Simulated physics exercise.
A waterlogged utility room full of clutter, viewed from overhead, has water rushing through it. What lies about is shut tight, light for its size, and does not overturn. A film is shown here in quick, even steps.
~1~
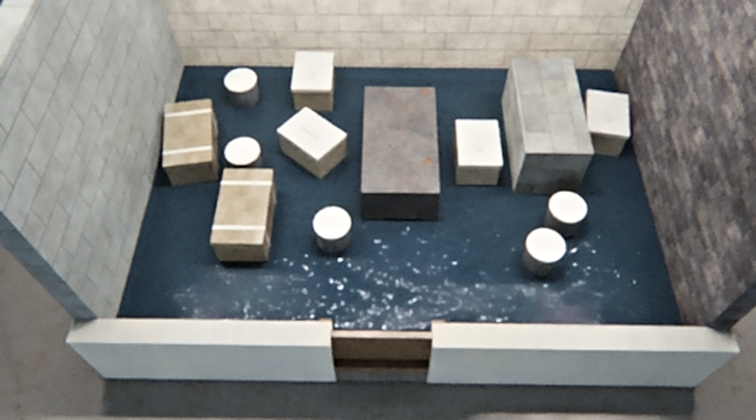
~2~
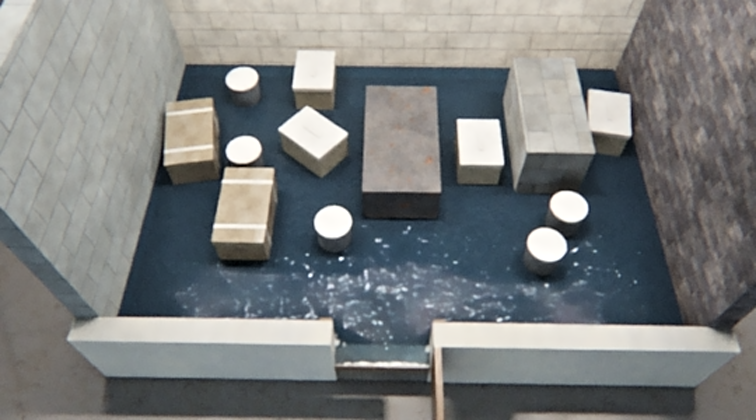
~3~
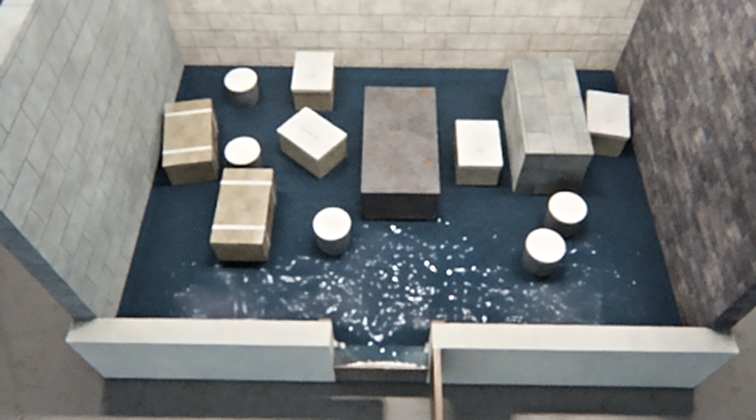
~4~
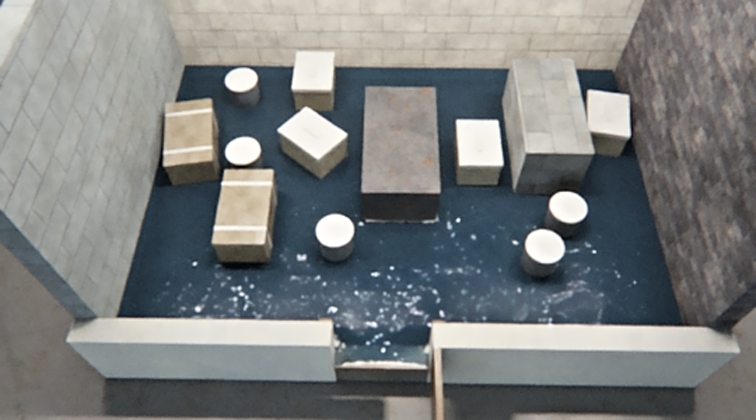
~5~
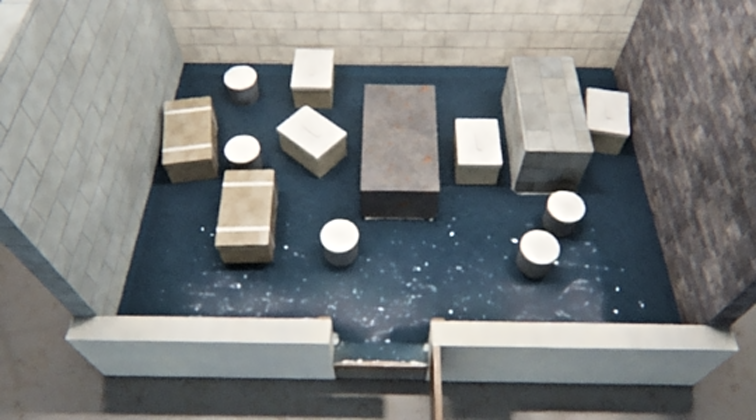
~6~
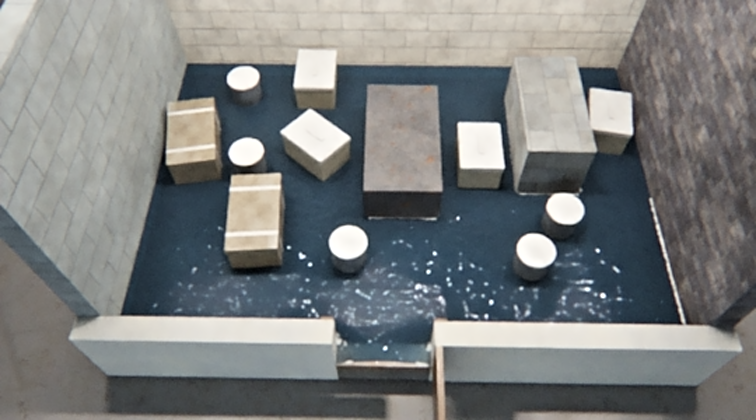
Foamy water churns across the dark blue floor of a walled room seen from overhead, as the brown panel in the front wall's central gap swings open. White boxes and round pails sit among two tan crates at left, a dark brown block in the middle and a grey block at right. The front-left pail drifts slightly right, then the front-right pails edge left and the nearer crate shifts right, under a nearly still camera.
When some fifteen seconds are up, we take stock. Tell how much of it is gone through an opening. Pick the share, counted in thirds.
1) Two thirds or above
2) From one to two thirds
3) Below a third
Option 3: Below a third.
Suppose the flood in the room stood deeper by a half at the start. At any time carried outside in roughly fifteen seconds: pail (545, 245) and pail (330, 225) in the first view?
Escapes, escapes.
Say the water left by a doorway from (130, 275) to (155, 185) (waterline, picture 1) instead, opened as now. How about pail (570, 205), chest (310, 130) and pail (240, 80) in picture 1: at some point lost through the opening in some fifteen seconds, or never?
Taking them in turn, the first is held back, the second is flushed away and the third is flushed away.
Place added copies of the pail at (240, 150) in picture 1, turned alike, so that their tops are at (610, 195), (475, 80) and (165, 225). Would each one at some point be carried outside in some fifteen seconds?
Lab note - results by position: Retained, retained, retained.
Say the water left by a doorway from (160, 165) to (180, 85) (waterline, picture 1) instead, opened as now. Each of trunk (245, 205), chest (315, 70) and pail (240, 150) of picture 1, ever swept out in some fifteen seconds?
In the order given, it's escaped, escaped, escaped.
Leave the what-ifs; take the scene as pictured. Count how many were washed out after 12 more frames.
The number I arrive at is 1.
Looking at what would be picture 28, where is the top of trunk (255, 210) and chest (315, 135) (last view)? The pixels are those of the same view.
Expect the tops close to (389, 314) and (333, 223).
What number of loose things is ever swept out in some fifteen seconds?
2.
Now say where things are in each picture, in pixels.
A pail at (332, 223) floats; a pail at (546, 245), afloat; 0 of 11 have shifted, in the first picture.
A pail at (333, 222), afloat; a pail at (547, 244), afloat; 0 of 11 have shifted, in the second picture.
A pail at (332, 223), afloat; a pail at (546, 245) floats; 0 of 11 have shifted, in the third picture.
A pail at (335, 230), afloat, close to its start; a pail at (545, 246) floats; 1 of 11 have shifted, in the fourth picture.
A pail at (340, 235), afloat, close to its start; a pail at (540, 247), afloat, close to its start; 2 of 11 have shifted, in the fifth picture.
A pail at (348, 242) floats, close to its start; a pail at (536, 250) floats, close to its start; 4 of 11 have shifted, in the sixth picture.
A moment on, 0 of 11 are out; 11 afloat.
Next, 1 of 11 are out; 10 afloat.
Later, 2 of 11 are out; 9 afloat.
In the end, 2 of 11 are out; 8 afloat.
